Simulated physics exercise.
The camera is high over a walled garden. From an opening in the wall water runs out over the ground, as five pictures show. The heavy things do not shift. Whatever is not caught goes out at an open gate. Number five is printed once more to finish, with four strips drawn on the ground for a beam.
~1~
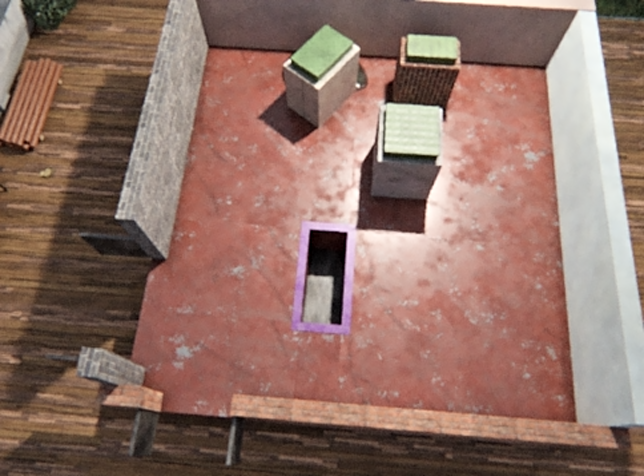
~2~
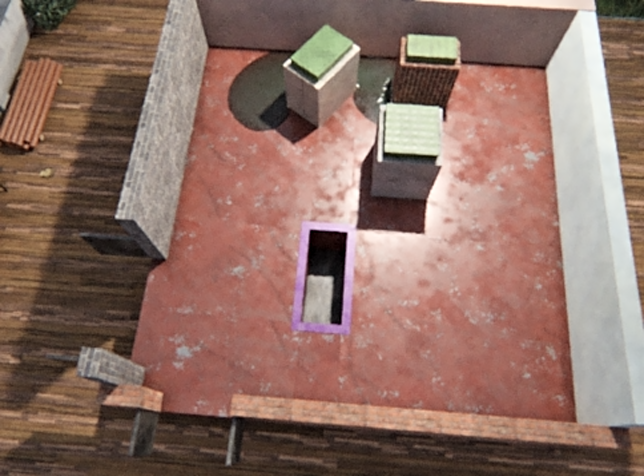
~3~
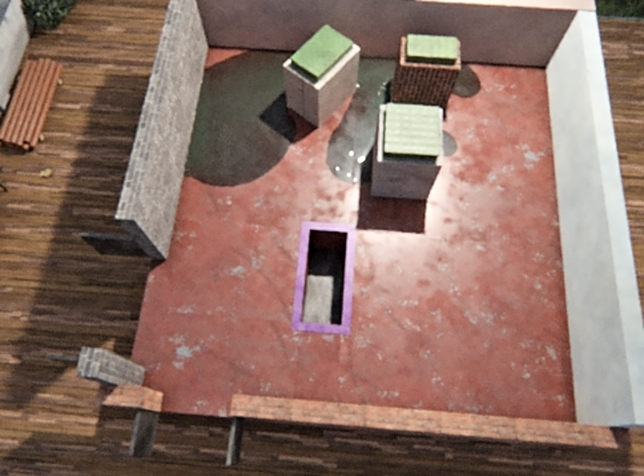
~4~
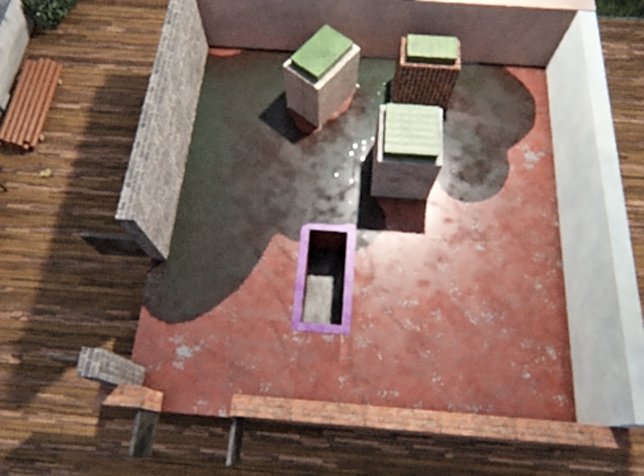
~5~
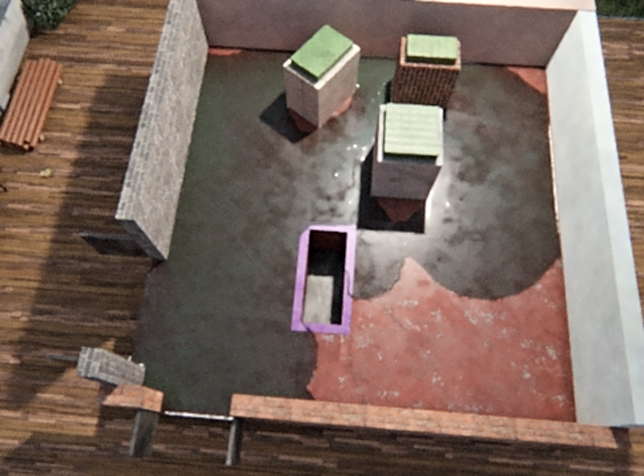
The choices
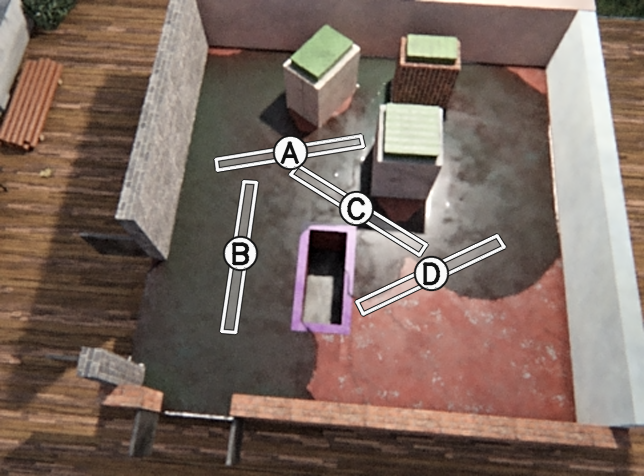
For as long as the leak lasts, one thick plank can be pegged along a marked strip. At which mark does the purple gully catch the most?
Use spot D.
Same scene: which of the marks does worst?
C it is.
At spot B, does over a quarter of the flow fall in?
No, it does not.
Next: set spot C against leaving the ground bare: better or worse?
Worse.
In white, A from (216, 164) to (362, 141); B from (228, 331) to (250, 182); C from (294, 170) to (422, 249); D from (360, 307) to (500, 241).
For spot A, about 24 % of the stream goes into the purple gully, about 75 % out by the gates.
For spot B, about 21 % of the stream goes into the purple gully, about 78 % out by the gates.
For spot C, about 16 % of the stream goes into the purple gully, about 84 % out by the gates.
For spot D, about 32 % of the stream goes into the purple gully, about 67 % out by the gates.
